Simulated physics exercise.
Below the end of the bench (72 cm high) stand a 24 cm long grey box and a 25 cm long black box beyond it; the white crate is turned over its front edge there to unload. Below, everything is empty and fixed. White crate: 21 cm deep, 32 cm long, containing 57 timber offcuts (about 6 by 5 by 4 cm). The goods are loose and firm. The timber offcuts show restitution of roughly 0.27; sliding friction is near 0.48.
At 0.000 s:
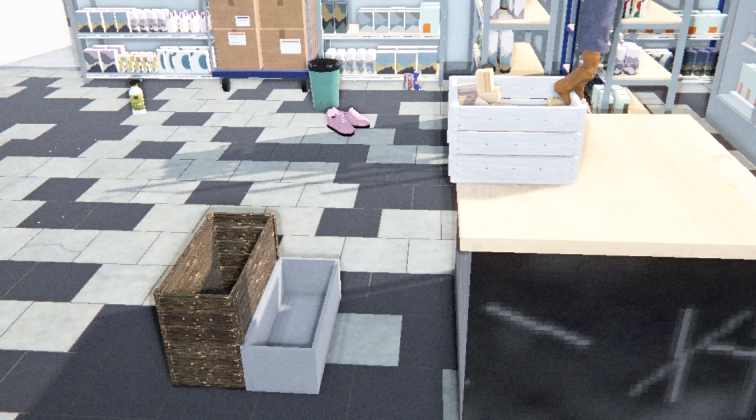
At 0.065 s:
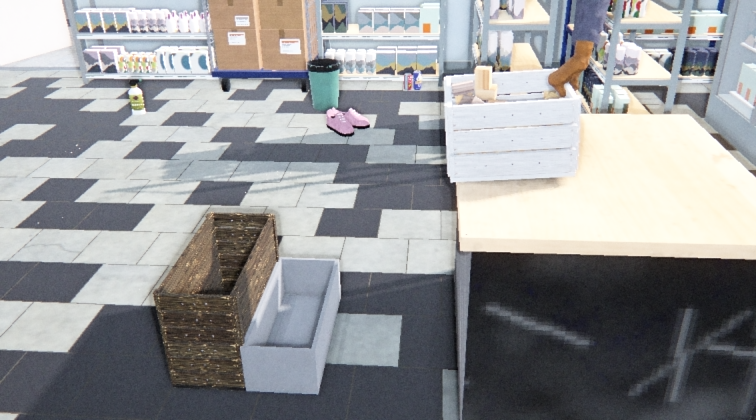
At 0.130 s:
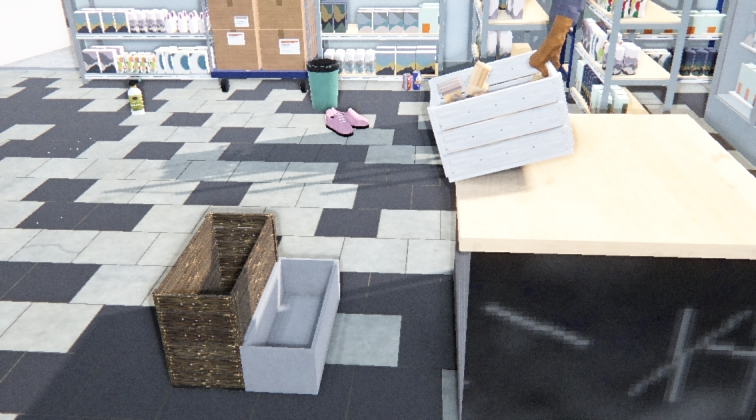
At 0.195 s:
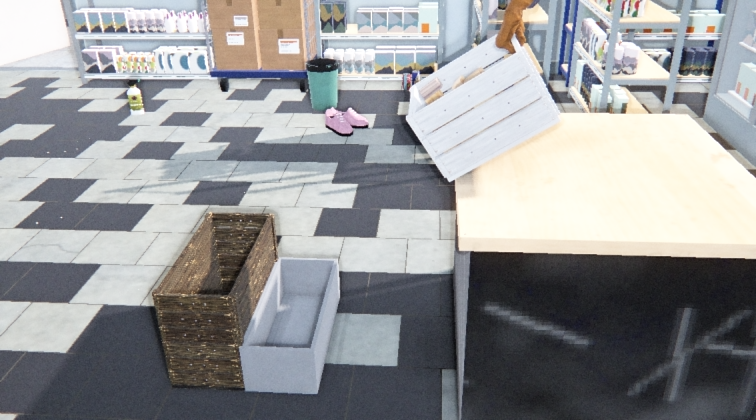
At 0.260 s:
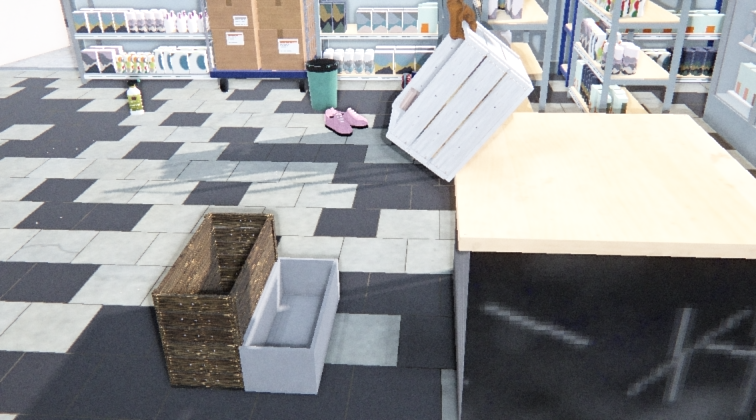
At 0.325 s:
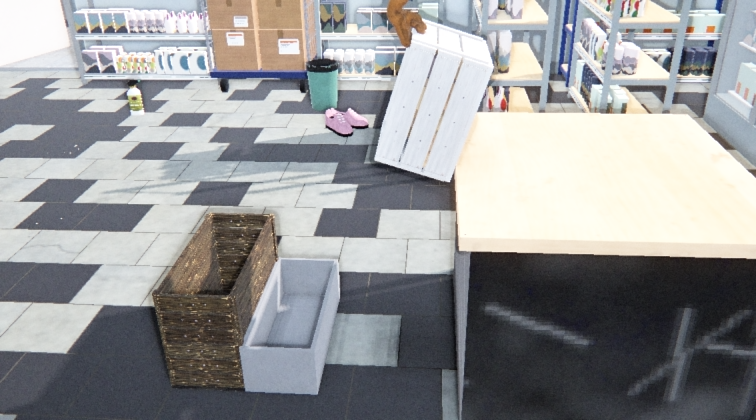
In the video, a brown-gloved hand tilts a white slatted crate holding wooden pieces leftward over a bench's edge until it stands steeply angled, with the pieces still inside. A grey box and a dark woven box remain still on the floor.
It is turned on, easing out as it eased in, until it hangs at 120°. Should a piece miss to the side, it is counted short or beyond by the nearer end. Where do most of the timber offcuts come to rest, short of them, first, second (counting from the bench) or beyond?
Most of them end up: Nearer.
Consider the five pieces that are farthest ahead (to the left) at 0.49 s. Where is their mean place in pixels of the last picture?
At about (337, 123).
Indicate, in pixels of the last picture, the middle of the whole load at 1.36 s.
Look around pixel (306, 330).
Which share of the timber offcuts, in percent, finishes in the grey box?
About 60 per cent.
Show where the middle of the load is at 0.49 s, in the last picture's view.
At roughly (383, 144).
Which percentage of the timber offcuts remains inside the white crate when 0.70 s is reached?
That works out to some 20 percent of it.
After 0.49 s, tilt 114°; 49 still in the white crate and 8 in the air.
After 0.70 s, tilt 120°; 11 still in the white crate, 8 in the grey box, 4 in the black box and 34 in the air.
After 0.99 s, tilt 120°; 3 still in the white crate, 34 in the grey box, 6 in the black box, 7 on the ground short of the grey box and 7 in the air.
Outcome (at 1.36 s), 34 in the grey box, 6 in the black box and 17 on the ground short of the grey box.
